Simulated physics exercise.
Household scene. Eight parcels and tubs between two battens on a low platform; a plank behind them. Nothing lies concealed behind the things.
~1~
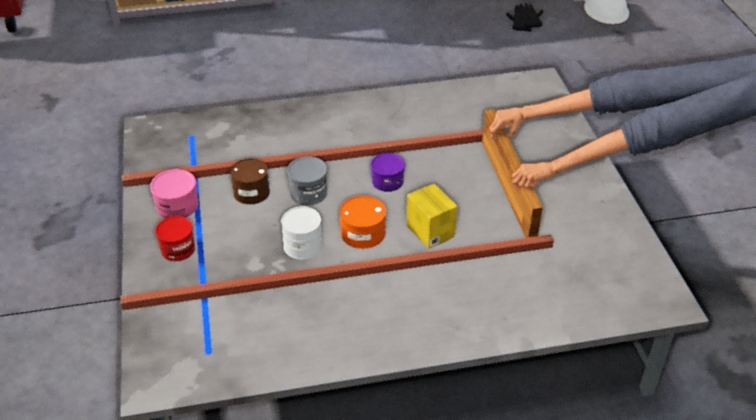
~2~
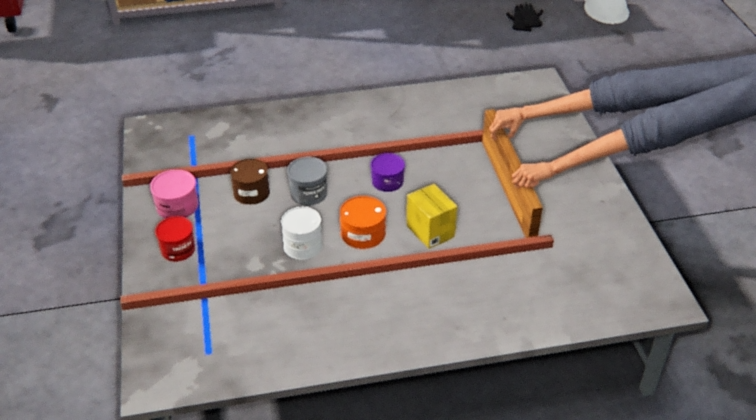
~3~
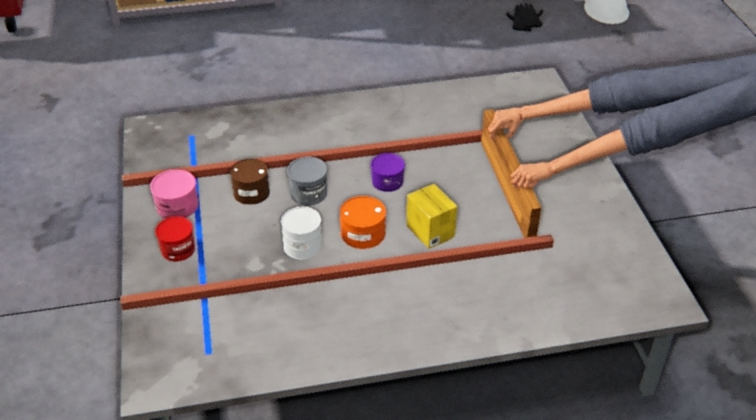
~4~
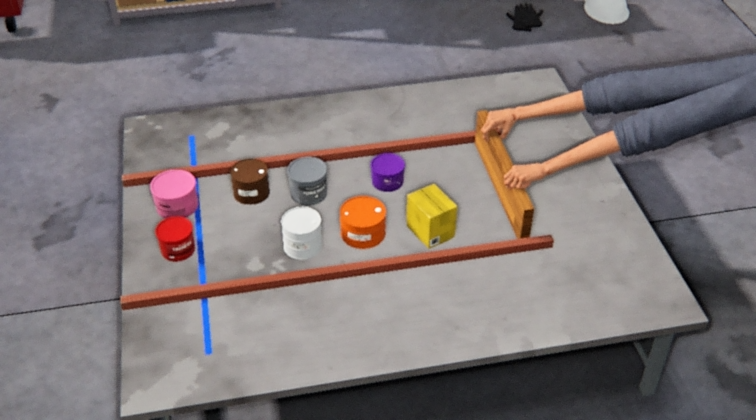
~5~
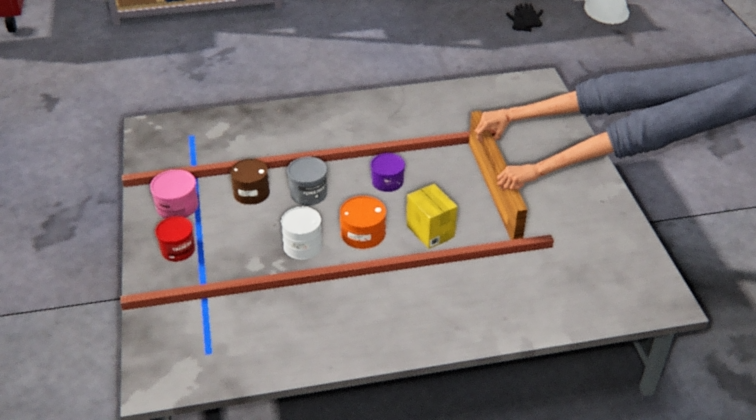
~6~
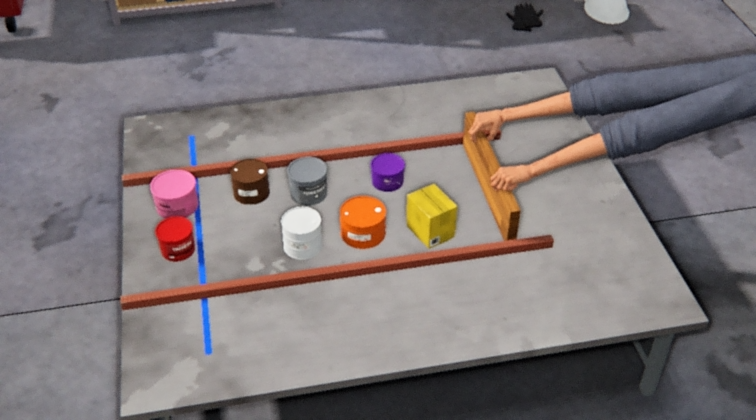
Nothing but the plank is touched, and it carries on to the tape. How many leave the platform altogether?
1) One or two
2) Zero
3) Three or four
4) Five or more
One or two (1).
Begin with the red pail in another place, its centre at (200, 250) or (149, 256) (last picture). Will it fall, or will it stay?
The red pail is gone the first time and is gone the second time.
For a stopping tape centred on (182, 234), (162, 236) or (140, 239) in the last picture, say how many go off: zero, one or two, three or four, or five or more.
Going one by one, the answers are 1 or 2, five or over and at least five.
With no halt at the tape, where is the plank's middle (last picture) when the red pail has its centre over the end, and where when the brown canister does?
The middle is at (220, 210) when it's the red pail, and at (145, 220) when it's the brown canister.
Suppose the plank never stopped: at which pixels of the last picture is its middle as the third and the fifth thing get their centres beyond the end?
About (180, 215) and about (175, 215).
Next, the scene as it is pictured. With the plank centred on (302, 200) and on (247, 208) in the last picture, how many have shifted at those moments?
6 and 8.
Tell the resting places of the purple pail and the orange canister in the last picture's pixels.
The purple pail at (179, 208), the orange canister at (139, 245).
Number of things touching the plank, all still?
It touches 3.
A little later, none off yet; red pail at rest near (176, 239); pink pail at rest near (175, 195); brown canister at rest near (250, 182).
When it is over, the number that fall off is one or two; down, red pail.
